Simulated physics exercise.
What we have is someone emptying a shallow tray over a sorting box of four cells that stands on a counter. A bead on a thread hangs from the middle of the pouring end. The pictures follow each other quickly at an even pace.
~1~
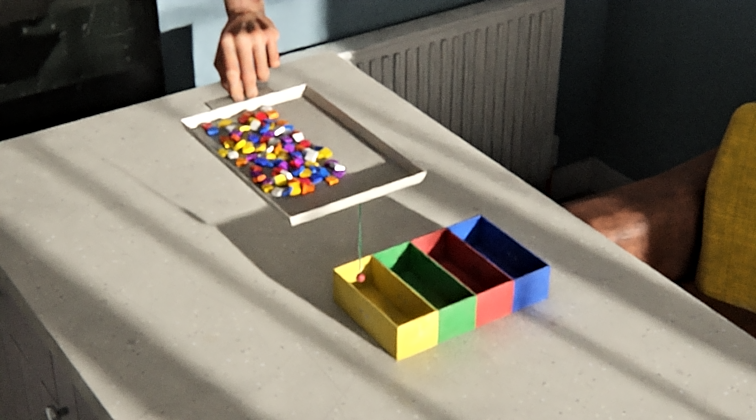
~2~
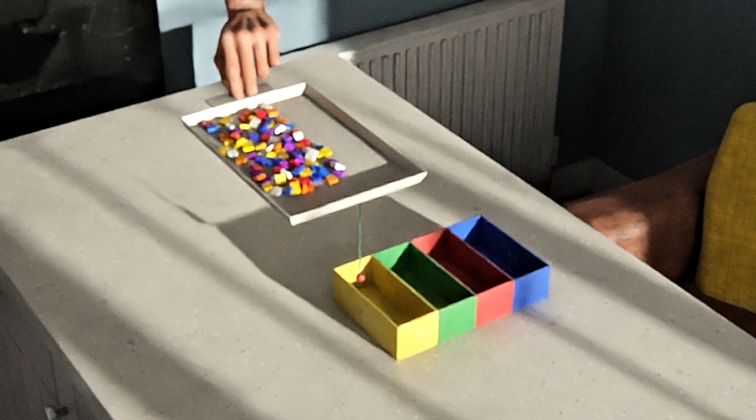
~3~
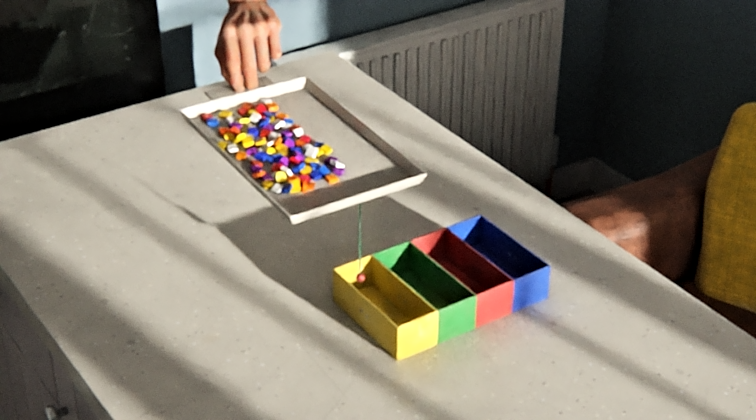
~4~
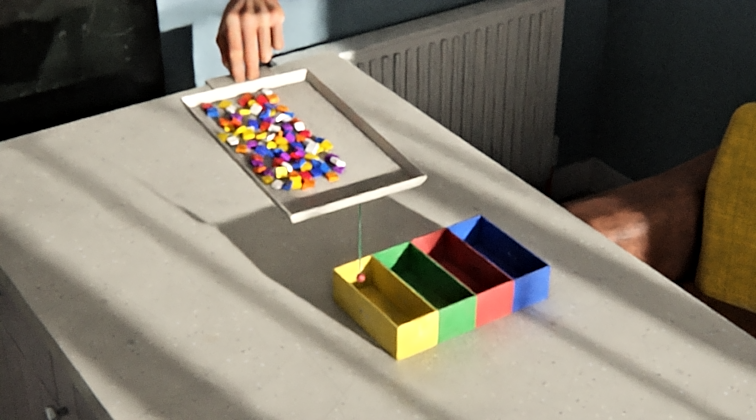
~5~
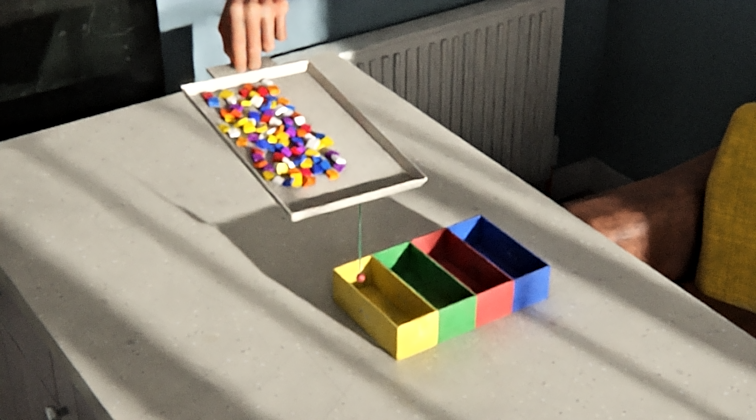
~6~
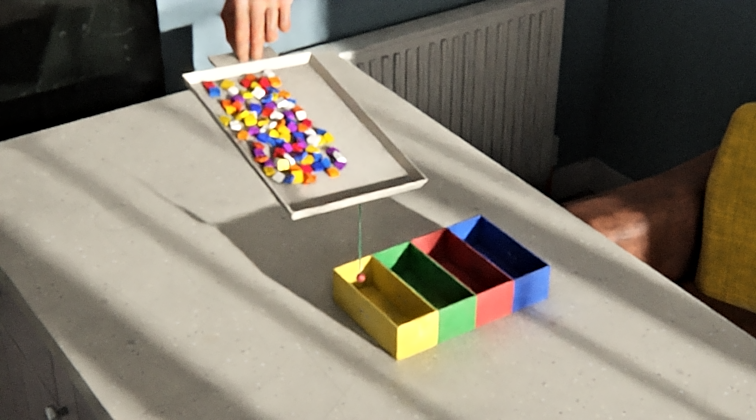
A hand at the far end of a shallow white tray slowly raises that end above a pale grey counter, seen from above at an angle by a still camera. Multicoloured pieces lie along the tray's left side, above a box with yellow, green, red and blue cells. The near edge dips very slightly at its right corner while a small red bead hangs below on a thread.
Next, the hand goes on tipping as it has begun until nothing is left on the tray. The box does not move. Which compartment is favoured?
It favours the green compartment.
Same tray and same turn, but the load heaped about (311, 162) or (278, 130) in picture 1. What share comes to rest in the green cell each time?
First some 70, then 70 per cent.
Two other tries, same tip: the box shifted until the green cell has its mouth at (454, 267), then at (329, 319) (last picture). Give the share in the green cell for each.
First some 30, then 0 per cent.
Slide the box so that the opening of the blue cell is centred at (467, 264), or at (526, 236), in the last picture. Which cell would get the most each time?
In turn: Red; that yellow cell.
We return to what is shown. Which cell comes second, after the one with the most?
Second comes the cell in yellow.
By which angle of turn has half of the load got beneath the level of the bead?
Roughly 80°.
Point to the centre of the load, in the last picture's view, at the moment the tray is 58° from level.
Roughly at (397, 187).
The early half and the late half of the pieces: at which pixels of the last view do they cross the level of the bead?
At about (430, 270), then at (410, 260).
Soon after the last picture, tray tipped steeply; most on the tray; a stray few in the green cell; a stray few in the red cell; about a quarter falling or outside the box.
A little later, tray tipped right over; a small part on the tray; about half in the green cell; a small part in the yellow cell; a small part in the red cell; about a quarter falling or outside the box.
Later still, tray tipped past a quarter turn; about two thirds in the green cell; about a quarter in the yellow cell; a small part in the red cell; a stray few falling or outside the box.
At rest, tray tipped past a quarter turn; about two thirds in the green cell; about a quarter in the yellow cell; a small part in the red cell; none in the blue cell; a stray few outside the box.
